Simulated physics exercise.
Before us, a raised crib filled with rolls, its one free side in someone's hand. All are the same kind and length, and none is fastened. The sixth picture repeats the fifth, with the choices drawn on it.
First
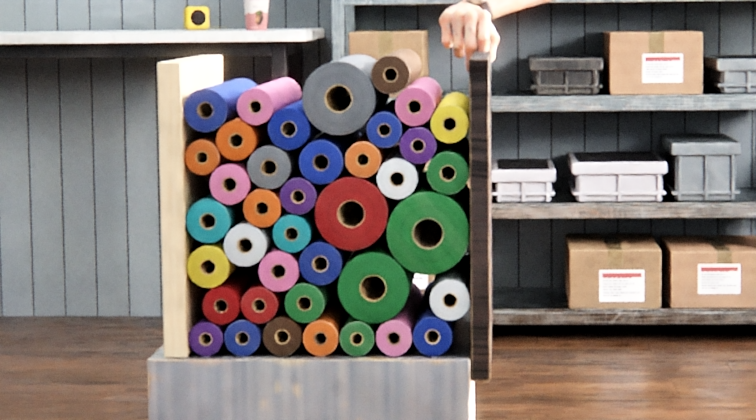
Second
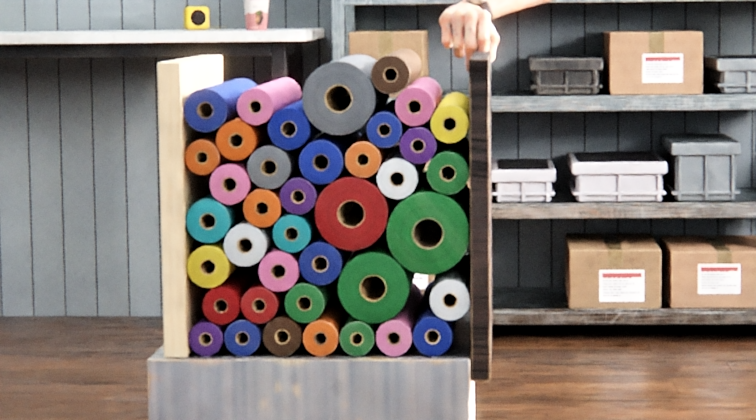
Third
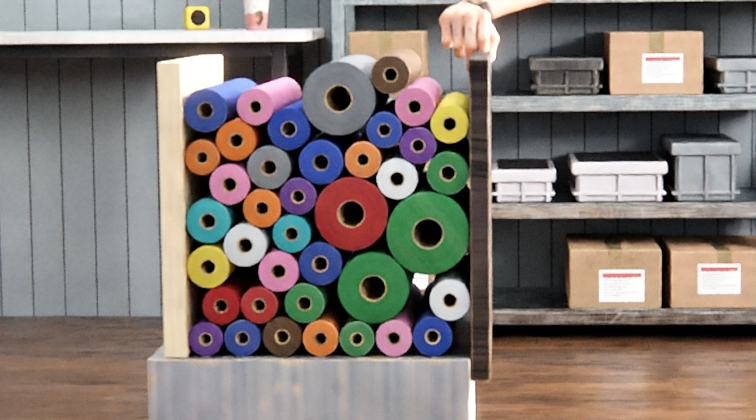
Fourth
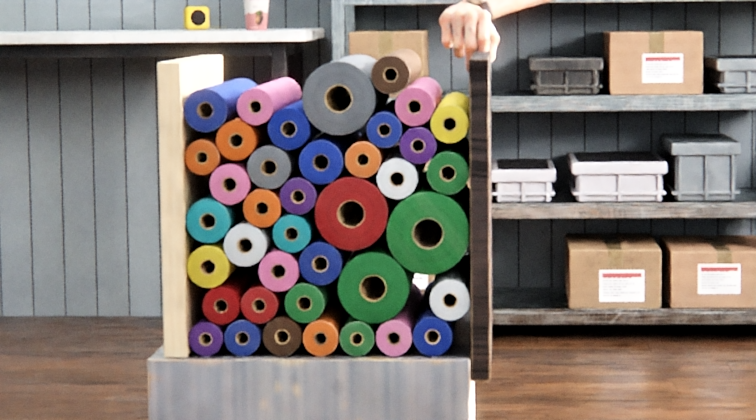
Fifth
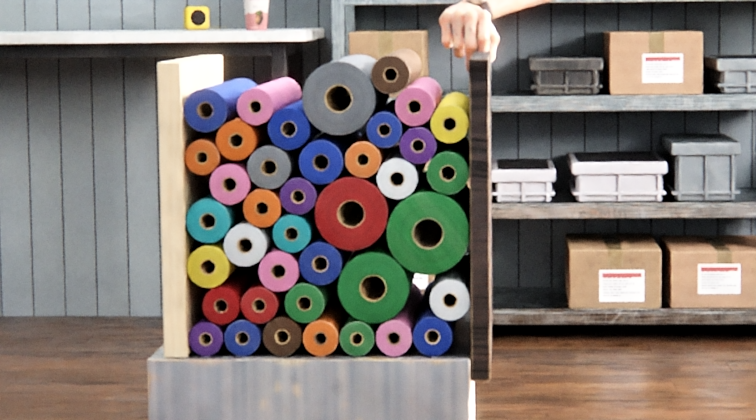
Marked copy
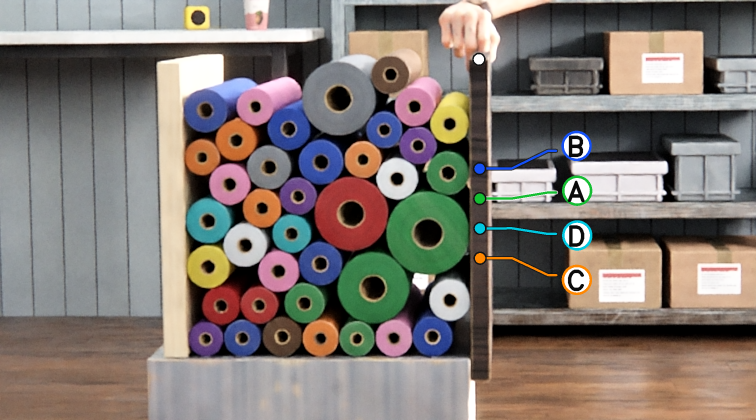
The clip opens on colourful rolls of many sizes stacked on their sides between two upright boards on a raised base, with shelves of boxes behind. A hand grips the top of the dark right-hand board. Nothing visibly moves, and the hand, board and rolls remain in place through the end.
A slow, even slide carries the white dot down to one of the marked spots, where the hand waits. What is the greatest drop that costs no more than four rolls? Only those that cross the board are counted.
Slide it to A.
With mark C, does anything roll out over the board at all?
Yes, at C.
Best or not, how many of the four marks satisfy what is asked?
The number is two.
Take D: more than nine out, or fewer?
At D, fewer than nine.
On the marked copy, A at (479, 199); B at (479, 169); C at (480, 258); D at (480, 229); the white dot at (479, 59).
Taking A. A third of the way, top of the board (469, 128).
Two thirds of the way, top of the board (470, 198).
When it is over, top of the board (470, 198), three out over the board.
As for the rest, B three out over the board; C more than four out over the board; D more than four out over the board.
